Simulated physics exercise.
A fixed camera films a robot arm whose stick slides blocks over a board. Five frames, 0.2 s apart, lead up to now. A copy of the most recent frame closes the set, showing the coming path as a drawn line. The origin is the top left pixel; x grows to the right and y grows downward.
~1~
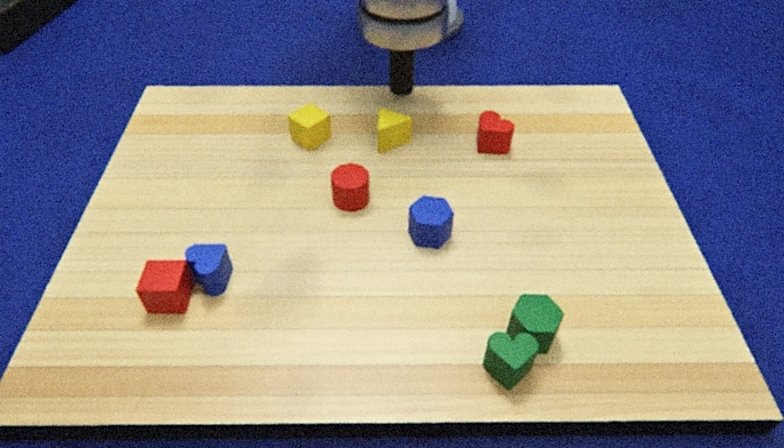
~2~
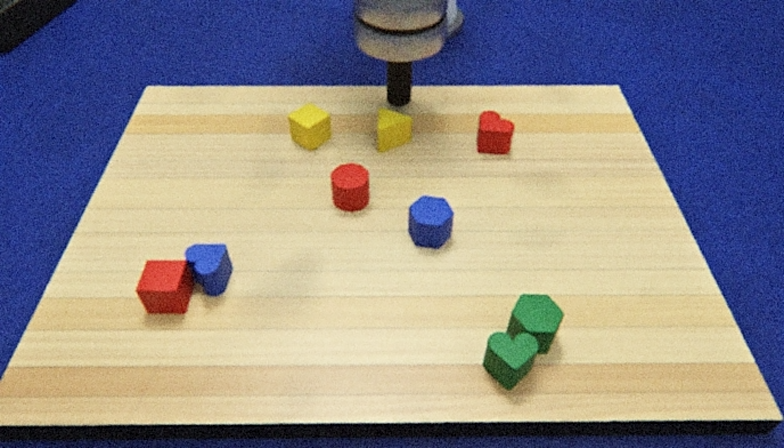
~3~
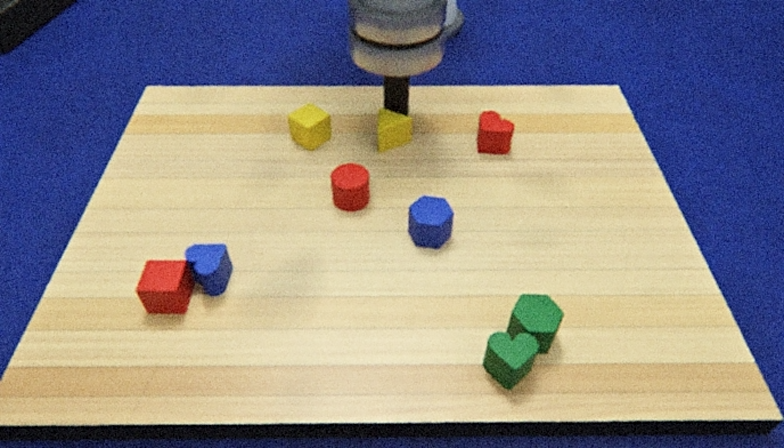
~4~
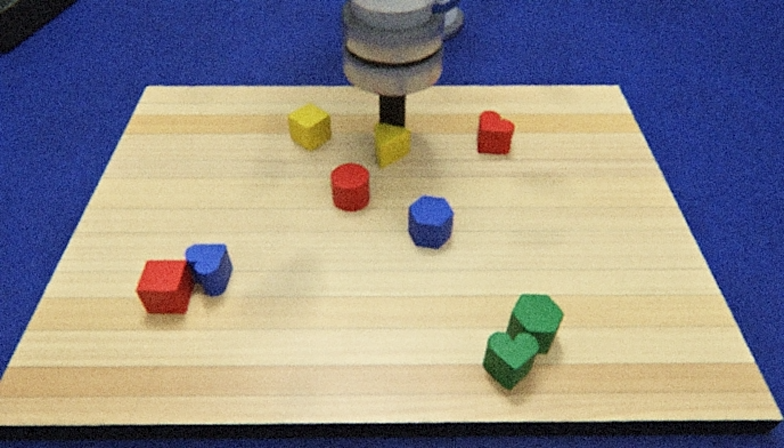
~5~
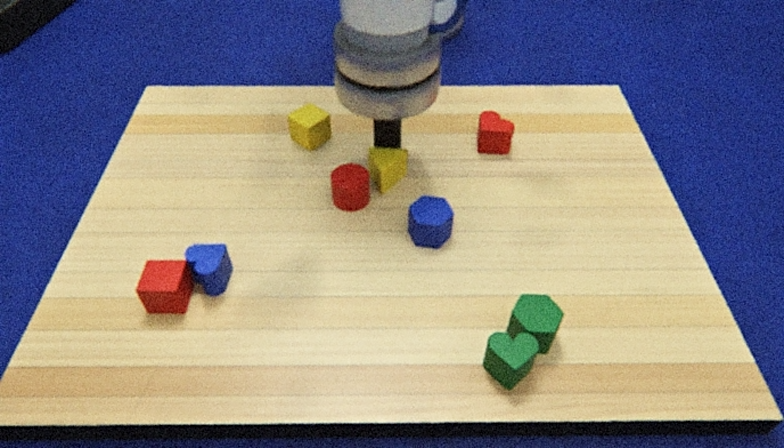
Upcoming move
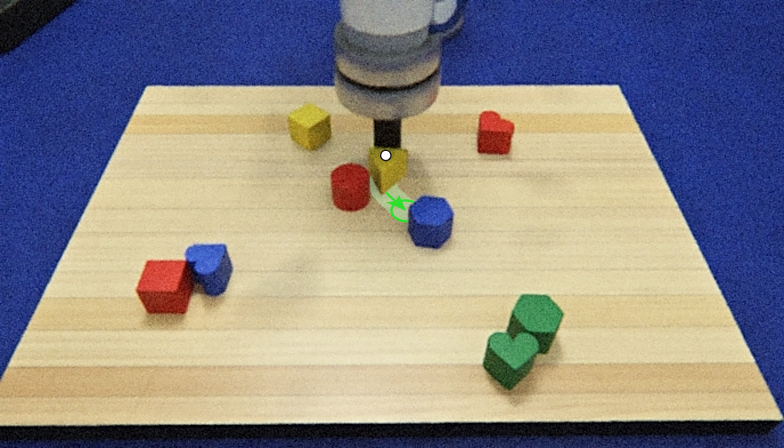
Robot arm with a dark stick moving forward over a wooden board, pushing a yellow triangle up beside a red round block.
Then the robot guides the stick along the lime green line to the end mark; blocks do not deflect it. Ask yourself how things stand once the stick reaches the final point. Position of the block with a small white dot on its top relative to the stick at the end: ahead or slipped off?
When the path ends, it will lie beside or behind the stick.
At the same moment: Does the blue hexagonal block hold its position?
In short: Yes.
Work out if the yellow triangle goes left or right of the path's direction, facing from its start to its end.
Measured against the direction from start to end, the yellow triangle shifts toward the right-hand side.
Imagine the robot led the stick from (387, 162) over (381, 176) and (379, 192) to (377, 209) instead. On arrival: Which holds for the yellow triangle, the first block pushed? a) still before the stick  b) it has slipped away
I'll go with a - still before the stick.
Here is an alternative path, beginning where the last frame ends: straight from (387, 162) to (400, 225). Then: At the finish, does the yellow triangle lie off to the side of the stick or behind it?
My answer is no.
The drawn path runs from (387, 162) via (384, 179) and (389, 196), ending at (406, 211); the dot is on the yellow triangle.
The first path, step by step. Halfway along, stick (384, 179); red round block (346, 178); yellow triangle (381, 183).
At the end, stick (406, 202); red round block (346, 178); yellow triangle (385, 201), turned 35° clockwise; blue hexagonal block not moved.
